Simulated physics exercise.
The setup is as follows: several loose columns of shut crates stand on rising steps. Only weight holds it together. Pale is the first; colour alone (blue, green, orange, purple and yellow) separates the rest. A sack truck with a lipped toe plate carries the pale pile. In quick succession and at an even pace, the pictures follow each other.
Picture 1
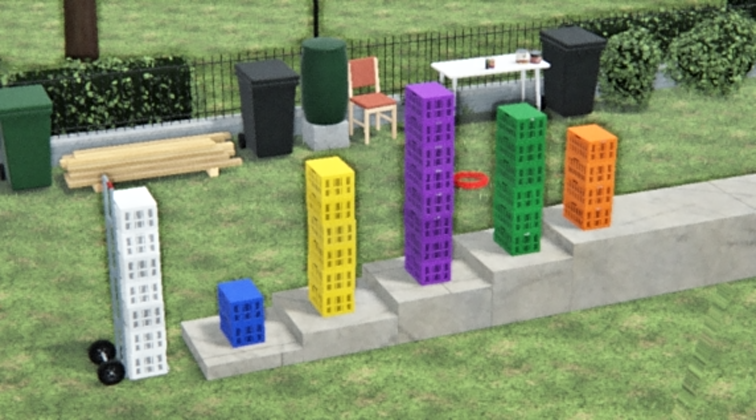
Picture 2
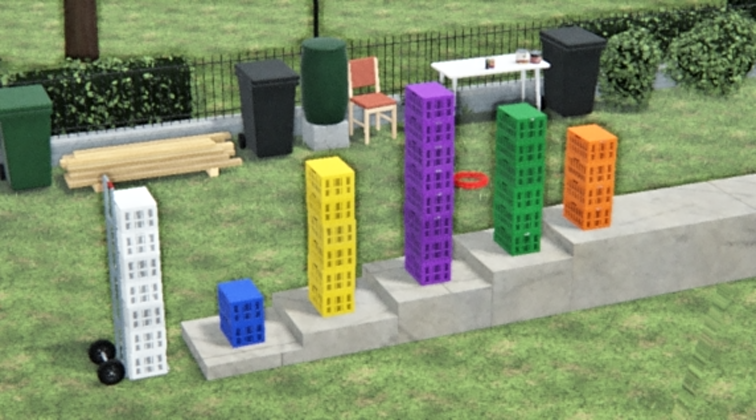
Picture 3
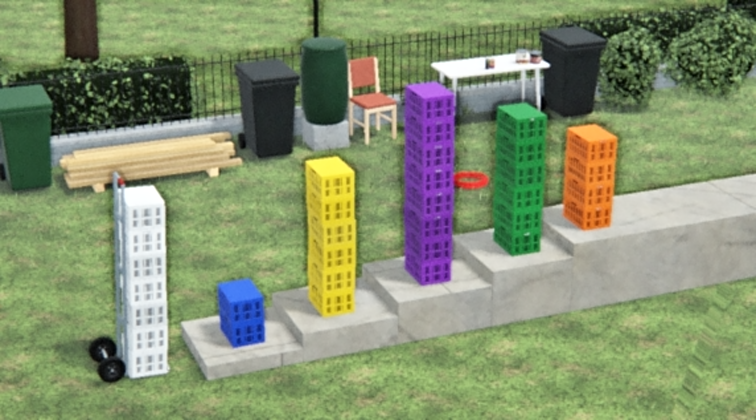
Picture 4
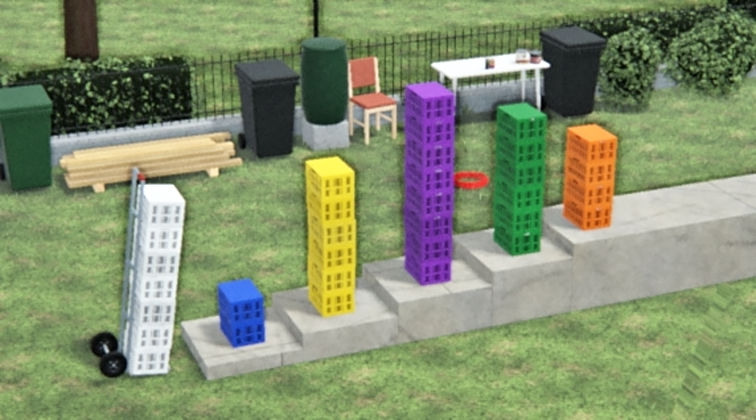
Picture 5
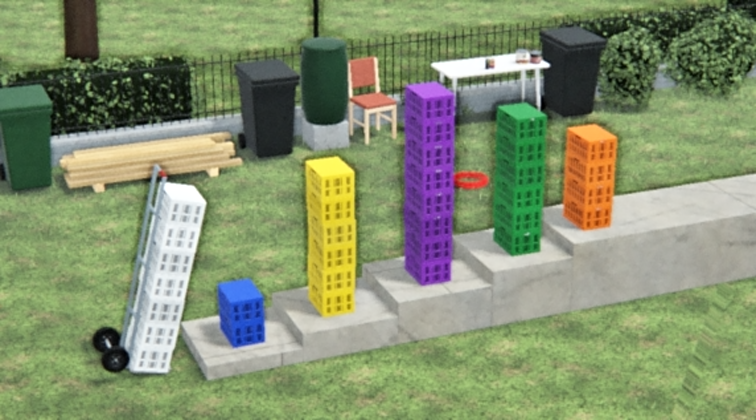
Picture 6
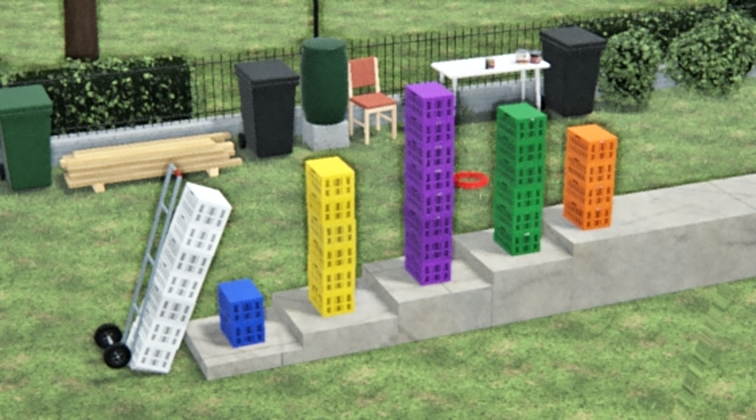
A white crate stack on a hand truck tilts rightward beside still, colourful stacks on steps.
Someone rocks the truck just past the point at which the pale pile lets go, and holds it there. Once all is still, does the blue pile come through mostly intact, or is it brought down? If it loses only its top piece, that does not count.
It comes through mostly intact.
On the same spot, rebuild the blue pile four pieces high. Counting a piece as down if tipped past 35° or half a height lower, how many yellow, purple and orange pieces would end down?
The counts are yellow 6, purple 8, orange 3.
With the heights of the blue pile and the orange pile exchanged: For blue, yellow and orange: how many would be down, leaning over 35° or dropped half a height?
Blue 3, yellow 6, orange 1.
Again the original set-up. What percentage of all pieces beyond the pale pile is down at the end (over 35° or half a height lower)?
Around 0 %.
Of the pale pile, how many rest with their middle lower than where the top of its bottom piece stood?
Count = 1.
Shortly afterwards, 1 of the pale pile down; none of the 2 blue crates down (0 of 26 in all colours); top blue crate unmoved.
Next, 7 of the pale pile down; none of the 2 blue crates down (0 of 26 in all colours); top blue crate a little from its place.
Some moments later, 7 of the pale pile down; none of the 2 blue crates down (0 of 26 in all colours); top blue crate tilted barely; top yellow crate a little from its place.
In the end, 6 of the pale pile down; none of the 2 blue crates down (0 of 26 in all colours); top blue crate tilted clearly; top purple crate unmoved. From the last view, middles, top blue crate near (260, 298), top purple crate near (430, 102).
